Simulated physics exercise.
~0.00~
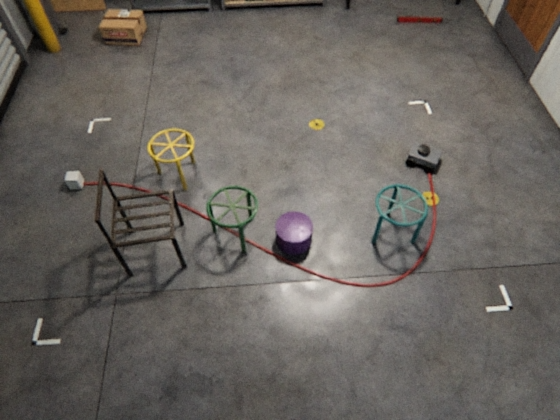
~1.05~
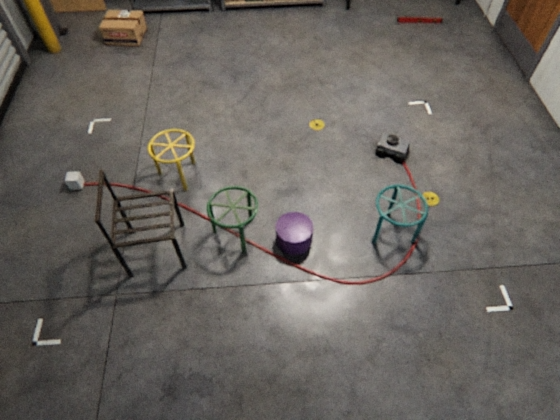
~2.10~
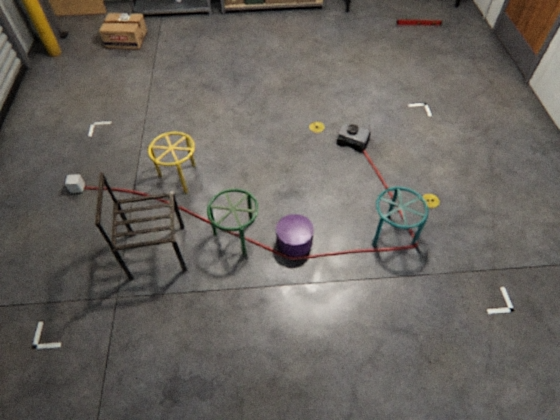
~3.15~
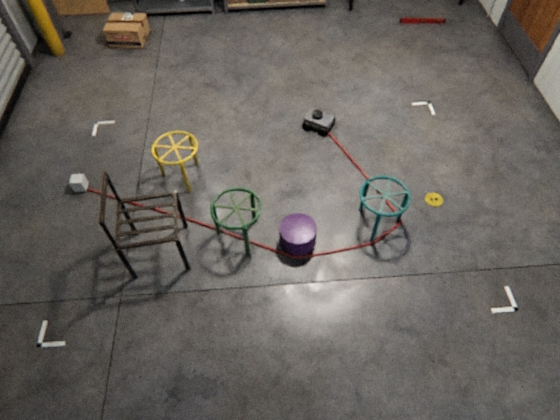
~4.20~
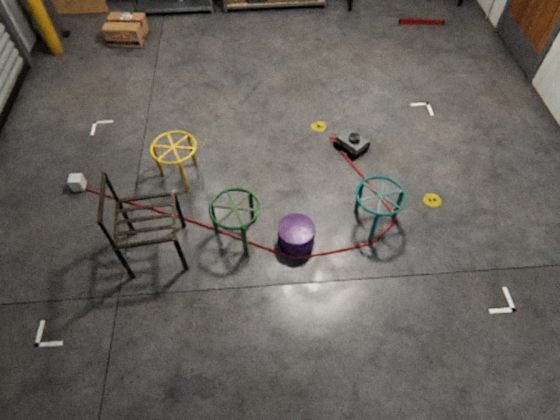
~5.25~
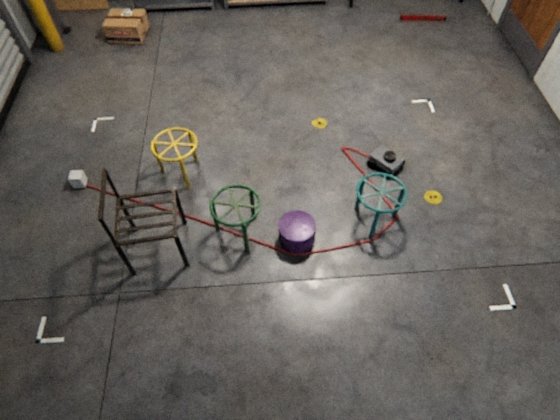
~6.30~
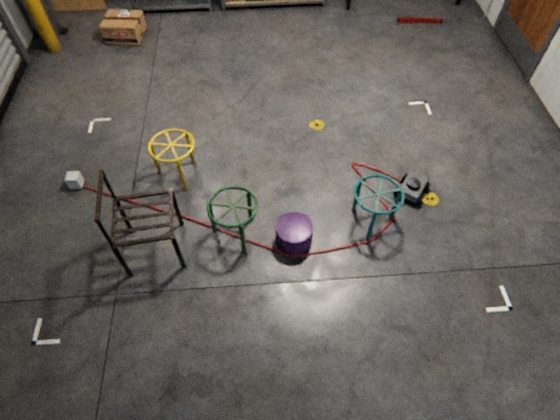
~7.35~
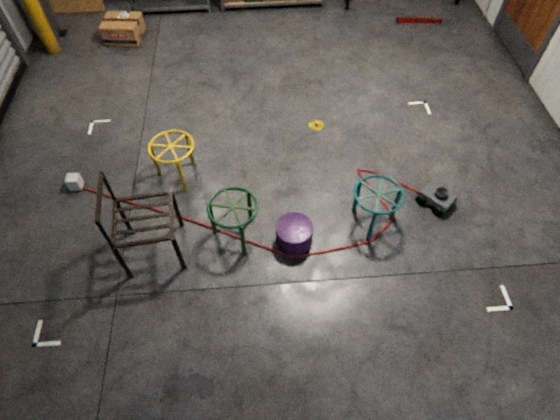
A red lead snakes across a grey workshop floor, seen from high above, joining a small white block at left to a dark wheeled cart at right. It passes a dark chair and green stool, curves below a purple tub and reaches round a teal stool, while a yellow stool stands behind. The cart moves left and away toward a yellow mark, drawing the curve tighter until the lead shifts the teal stool slightly left. The cart then heads back right and nearer, the lead folding behind it. It ends over the right-hand mark, with the teal stool still upright, slightly displaced.
